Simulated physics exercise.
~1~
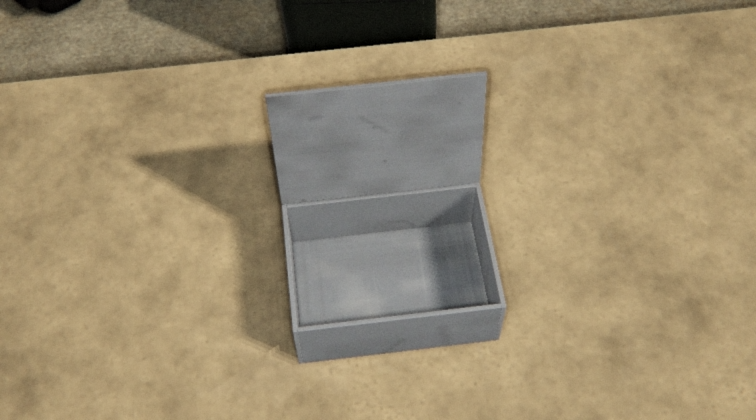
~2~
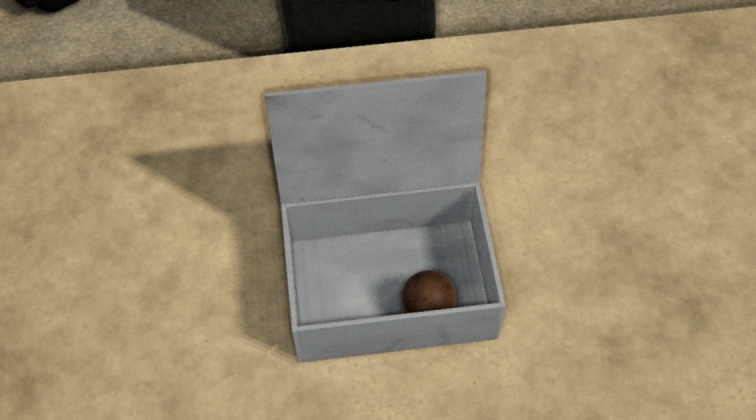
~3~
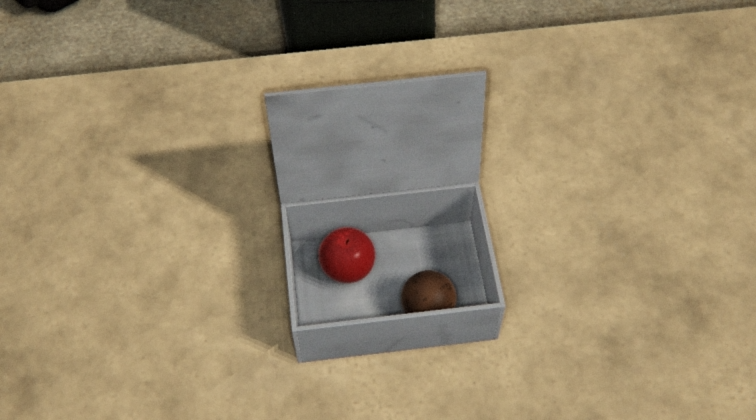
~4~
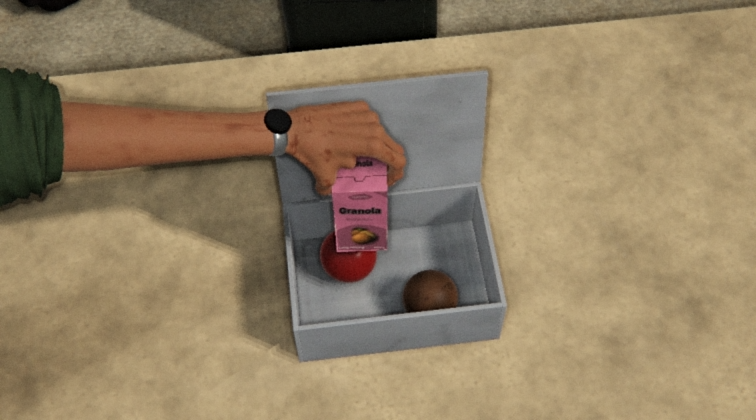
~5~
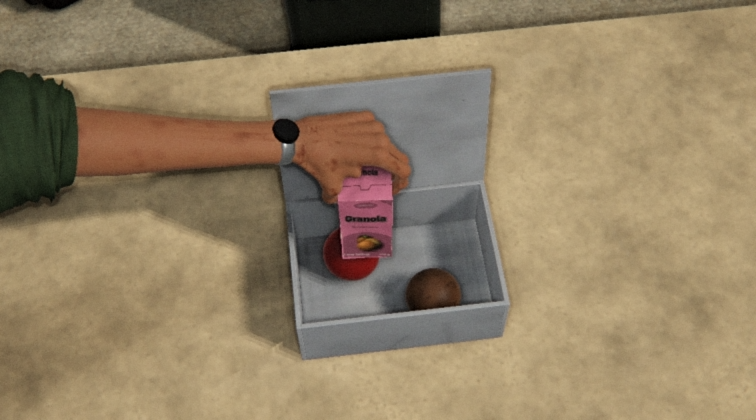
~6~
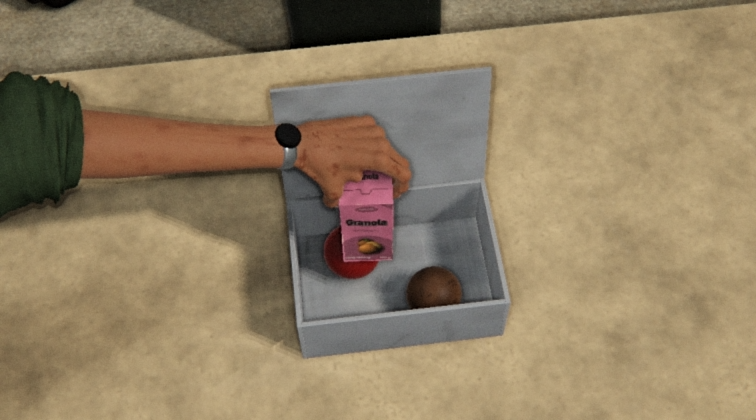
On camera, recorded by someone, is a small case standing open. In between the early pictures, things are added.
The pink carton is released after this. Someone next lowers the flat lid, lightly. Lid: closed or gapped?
Lowered fully.
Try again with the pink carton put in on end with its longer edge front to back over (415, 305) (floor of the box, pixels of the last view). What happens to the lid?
Then the lid comes down fully.
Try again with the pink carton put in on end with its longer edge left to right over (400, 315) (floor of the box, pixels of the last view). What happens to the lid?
Packed like that, it goes down completely.
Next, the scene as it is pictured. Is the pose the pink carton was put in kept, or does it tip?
The pink carton ends up leaning.
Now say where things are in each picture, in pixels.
The last thing is not in view yet, in the first frame.
The last thing is not in view yet, in the second frame.
The last thing is not in view yet; red apple (347, 255), in the third frame.
On its way; pink carton (360, 203), in the fourth frame.
On its way; pink carton (366, 211), in the fifth frame.
Put in, still held; pink carton (367, 215), in the sixth frame.
Then, 0.70 s past the last view, pink carton on its side near (425, 236); red apple displaced a little; brown ball displaced a little.
Then, 1.70 s past the last view, lid 49° above the rim; pink carton on its side near (425, 236); brown ball displaced a little; red apple displaced a little.
Finally, lid shut; down or leaning hard in the box, pink carton; moved from the start, brown ball; red apple still in place. Final places as the last picture's camera would see them, pink carton near (425, 236).
